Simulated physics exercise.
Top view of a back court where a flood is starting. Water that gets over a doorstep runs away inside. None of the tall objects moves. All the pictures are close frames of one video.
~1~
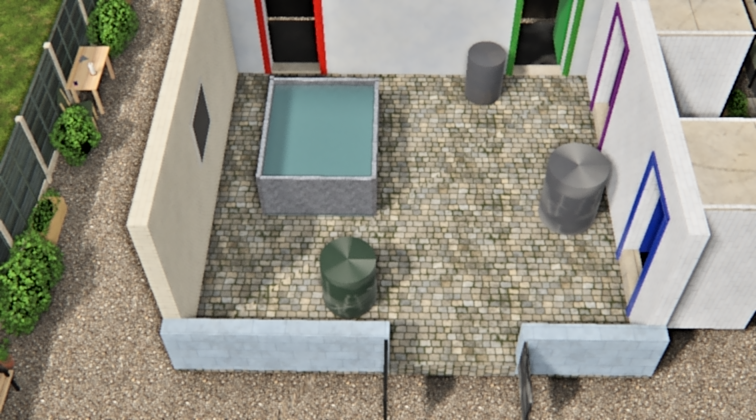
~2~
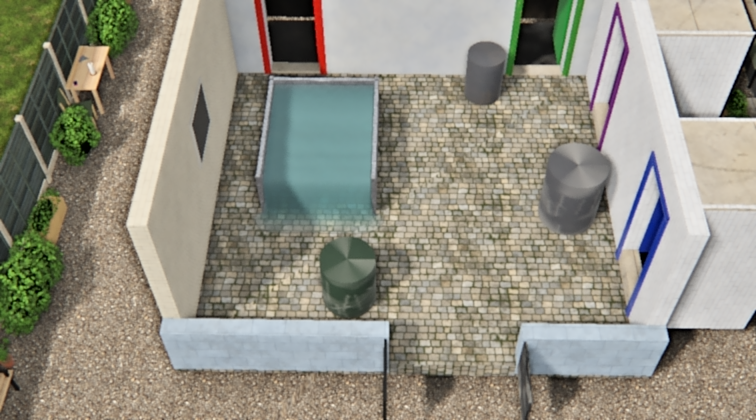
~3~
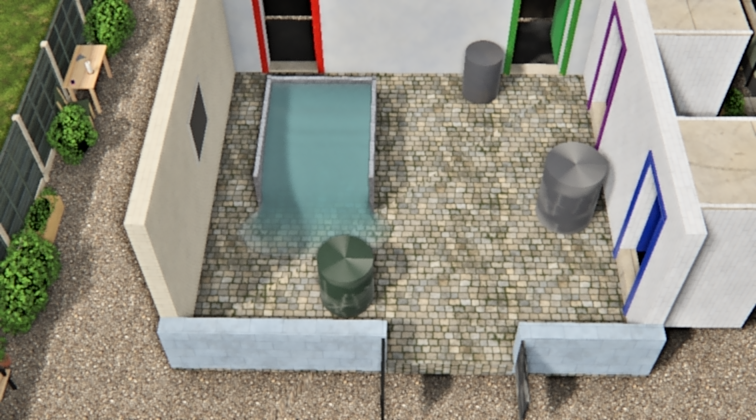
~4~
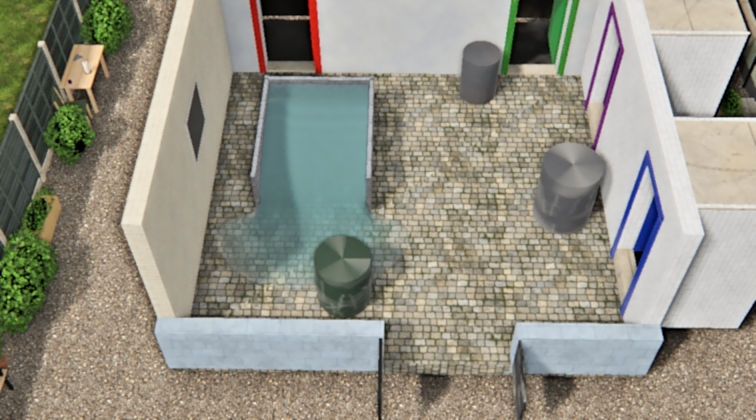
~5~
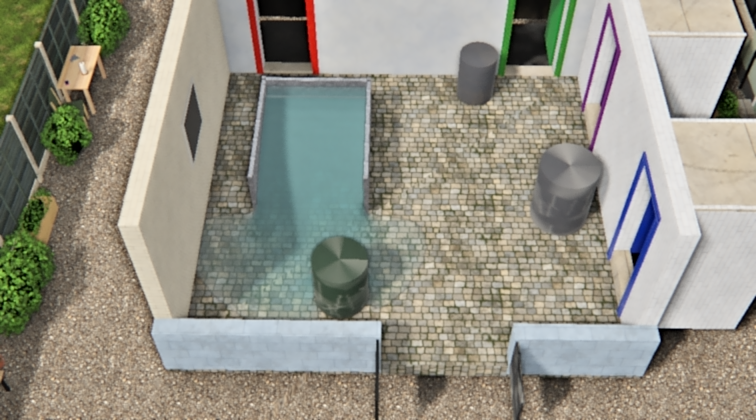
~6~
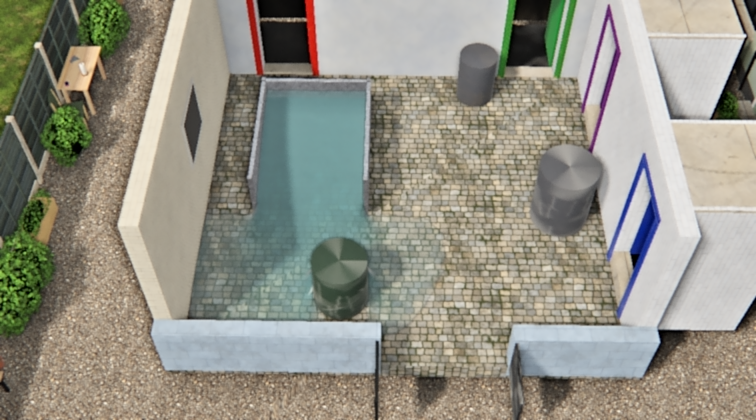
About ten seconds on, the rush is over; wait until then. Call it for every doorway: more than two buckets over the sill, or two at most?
My call: The green door more than two; the red door more than two; the blue door two at most; the purple door two at most.
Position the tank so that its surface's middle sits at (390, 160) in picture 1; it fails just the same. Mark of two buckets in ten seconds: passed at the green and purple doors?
Well, the green door ends up below, and the purple door ends up below too.
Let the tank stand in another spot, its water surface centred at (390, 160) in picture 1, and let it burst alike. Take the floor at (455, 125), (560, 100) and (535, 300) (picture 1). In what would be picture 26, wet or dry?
Parched, parched, soaked.
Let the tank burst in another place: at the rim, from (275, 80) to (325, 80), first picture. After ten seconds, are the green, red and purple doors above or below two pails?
Observed - green keeps within bounds, red runs over the limit, purple keeps within bounds.
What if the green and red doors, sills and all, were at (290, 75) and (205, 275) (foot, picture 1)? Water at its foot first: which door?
I reckon it is the red door.
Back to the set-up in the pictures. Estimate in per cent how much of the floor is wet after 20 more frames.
Roughly 55 percent, I'd say.
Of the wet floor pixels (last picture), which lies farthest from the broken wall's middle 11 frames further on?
Close to (624, 353), I think.
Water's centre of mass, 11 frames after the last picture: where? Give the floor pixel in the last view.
Near (311, 252).
A moment on, water covers 30 % of the floor; the green door not reached, the red door not reached, the blue door not reached, the purple door not reached.
Next, water covers 40 % of the floor; the green door not reached, the red door not reached, the blue door not reached, the purple door not reached.
Then, water covers 55 % of the floor; the green door not reached, the red door not reached, the blue door wet at the sill, nothing in, the purple door not reached.
Later, water covers 90 % of the floor; the green door under two buckets in, the red door over two buckets in, the blue door wet at the sill, nothing in, the purple door wet at the sill, nothing in.
In the end, water covers 100 % of the floor; the green door over two buckets in, the red door far over two buckets in, the blue door wet at the sill, nothing in, the purple door wet at the sill, nothing in.
